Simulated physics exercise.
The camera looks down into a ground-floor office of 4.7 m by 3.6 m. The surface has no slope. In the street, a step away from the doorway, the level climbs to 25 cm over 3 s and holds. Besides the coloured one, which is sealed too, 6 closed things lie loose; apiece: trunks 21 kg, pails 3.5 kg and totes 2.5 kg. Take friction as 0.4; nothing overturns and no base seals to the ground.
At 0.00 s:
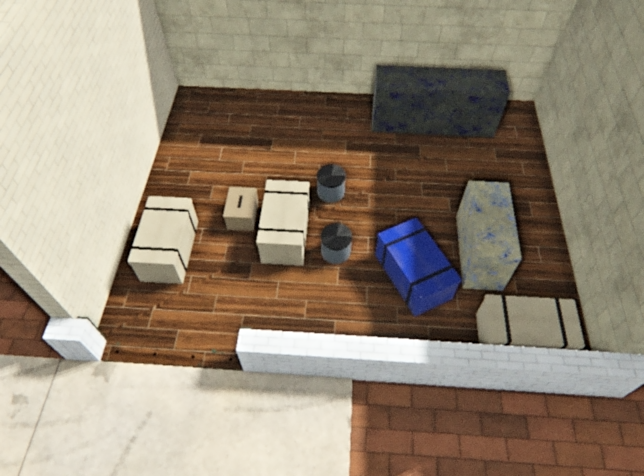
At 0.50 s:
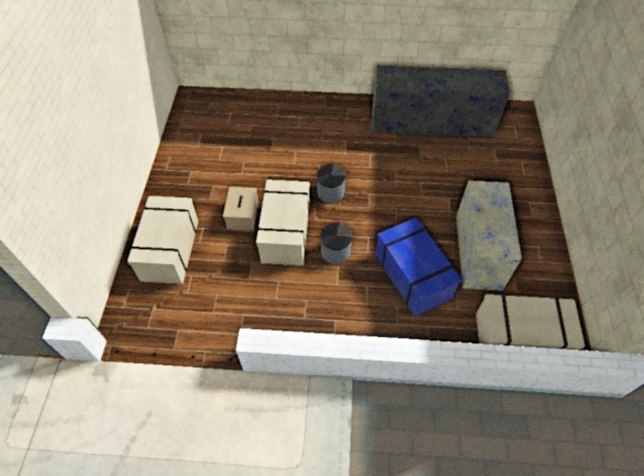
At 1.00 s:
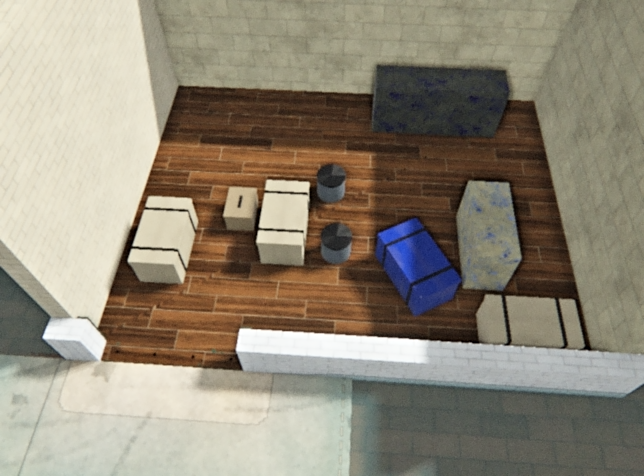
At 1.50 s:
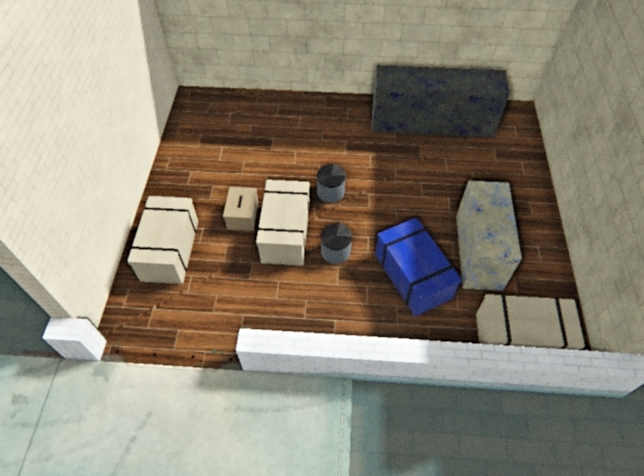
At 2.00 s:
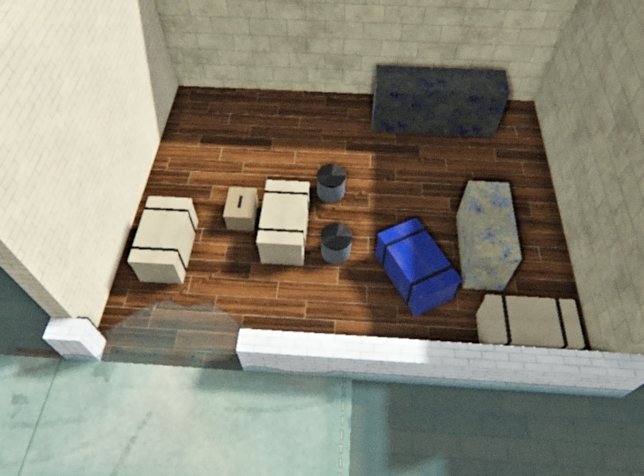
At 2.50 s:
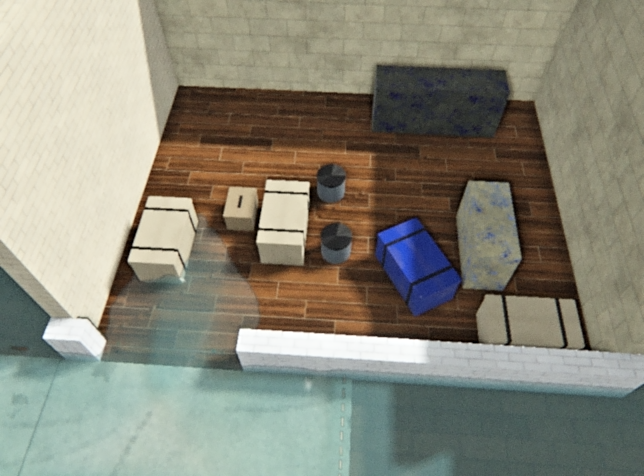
Shallow water spreading over the street outside, then seeping through the doorway onto an office's wooden floor among motionless boxes and pails.
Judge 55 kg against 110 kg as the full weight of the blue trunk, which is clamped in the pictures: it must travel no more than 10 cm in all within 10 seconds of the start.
For it, the smaller load will do.
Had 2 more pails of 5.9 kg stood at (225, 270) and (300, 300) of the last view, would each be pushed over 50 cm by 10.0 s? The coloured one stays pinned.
In turn: Over, short of it.
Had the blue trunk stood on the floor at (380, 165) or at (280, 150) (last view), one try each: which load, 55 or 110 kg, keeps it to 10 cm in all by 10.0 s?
In turn: Only the larger holds; it takes the larger.
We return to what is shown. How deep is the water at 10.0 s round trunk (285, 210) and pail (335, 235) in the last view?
Roughly 11 and 10 cm.
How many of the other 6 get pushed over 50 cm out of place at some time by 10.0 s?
5 of them.
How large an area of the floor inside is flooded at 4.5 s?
About 8.5 m2.
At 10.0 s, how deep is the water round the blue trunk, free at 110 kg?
About 7 cm.
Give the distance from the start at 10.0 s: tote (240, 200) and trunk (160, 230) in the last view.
In that order: 150 cm, 350 cm.
After 3.5 s the blue trunk would be 0 cm from its start with 55 kg and 0 cm from its start with 110 kg; 0 cm of water round it then.
After 4.5 s the blue trunk would be 0 cm from its start with 55 kg and 0 cm from its start with 110 kg; 2 cm of water round it then.
After 7.0 s the blue trunk would be 0 cm from its start with 55 kg and 0 cm from its start with 110 kg; 2 cm of water round it then.
After 10.0 s the blue trunk would be 3 cm from its start with 55 kg and 0 cm from its start with 110 kg; 7 cm of water round it then.
